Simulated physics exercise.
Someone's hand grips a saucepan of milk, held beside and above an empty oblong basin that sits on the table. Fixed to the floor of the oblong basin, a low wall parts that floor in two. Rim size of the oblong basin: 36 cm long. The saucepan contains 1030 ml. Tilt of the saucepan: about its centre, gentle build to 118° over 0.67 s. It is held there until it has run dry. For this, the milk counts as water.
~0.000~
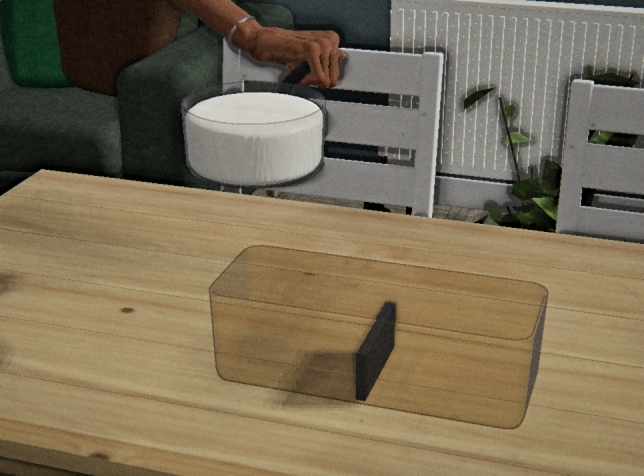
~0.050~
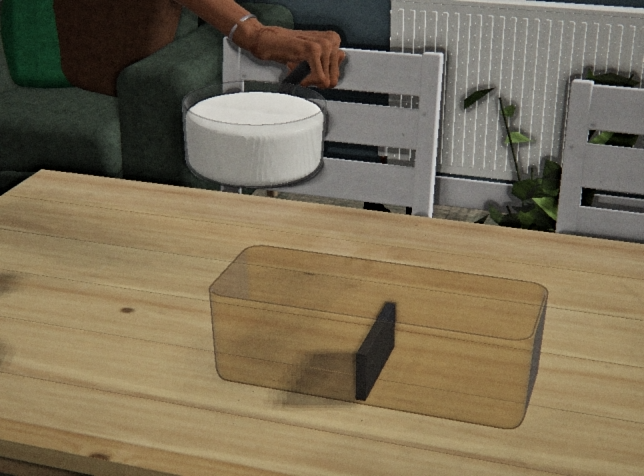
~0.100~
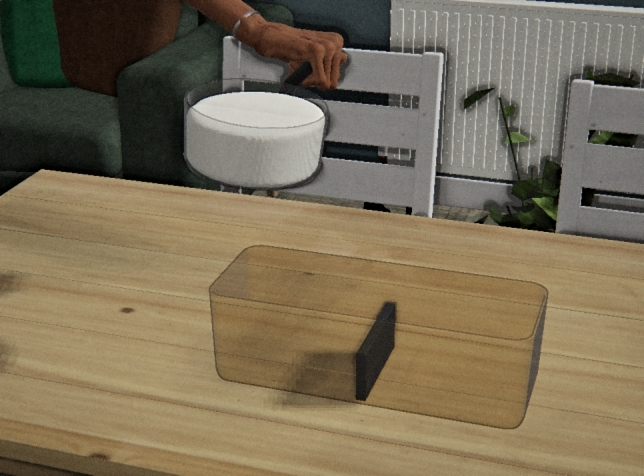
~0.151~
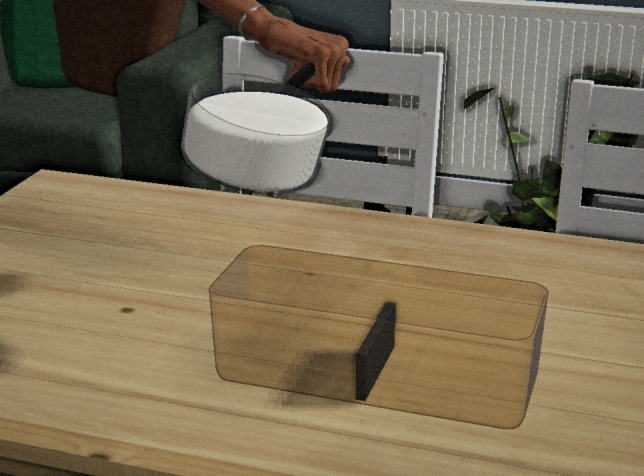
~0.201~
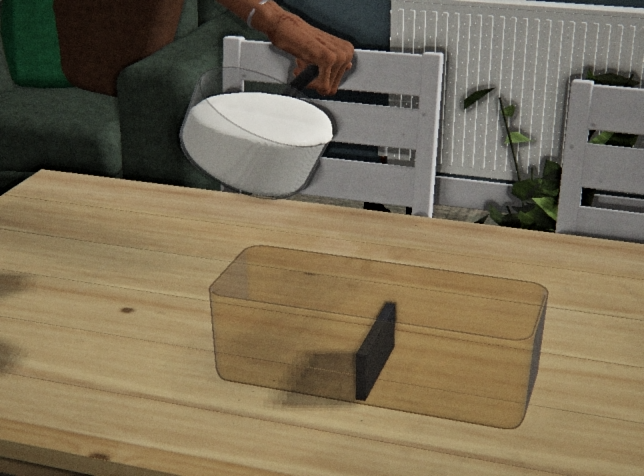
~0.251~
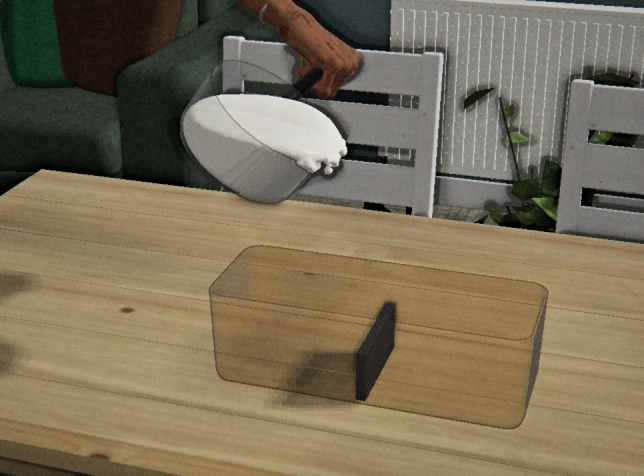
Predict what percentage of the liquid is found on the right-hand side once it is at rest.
About 35 % is on the right.
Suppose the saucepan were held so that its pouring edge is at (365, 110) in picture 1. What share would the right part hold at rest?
Then I'd expect something near 65 per cent.
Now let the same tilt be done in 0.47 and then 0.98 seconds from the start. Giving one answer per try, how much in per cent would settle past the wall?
25 in a hundred, followed by 50 in a hundred.
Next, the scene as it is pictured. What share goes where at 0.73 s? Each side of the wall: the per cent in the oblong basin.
Lab note: Left near 54 %, right near 32.
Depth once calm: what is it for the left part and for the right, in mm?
Roughly 26 mm on the left side and 16 mm on the right side.
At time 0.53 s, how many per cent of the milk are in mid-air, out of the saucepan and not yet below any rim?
About 46 per cent.
After 0.53 s the tilt is 105° and 15 per cent is still to pour, 11 is left of the wall and 27 right of it.
After 0.73 s the tilt is 118° and 2 per cent is still to pour, 54 is left of the wall and 31 right of it.
After 0.94 s the tilt is 118° and 0 per cent is still to pour, 56 is left of the wall and 34 right of it.
After 1.17 s the tilt is 118° and 0 per cent is still to pour, 57 is left of the wall and 35 right of it.
In the end 57 per cent lies left of the wall, 35 right of it and 9 outside.
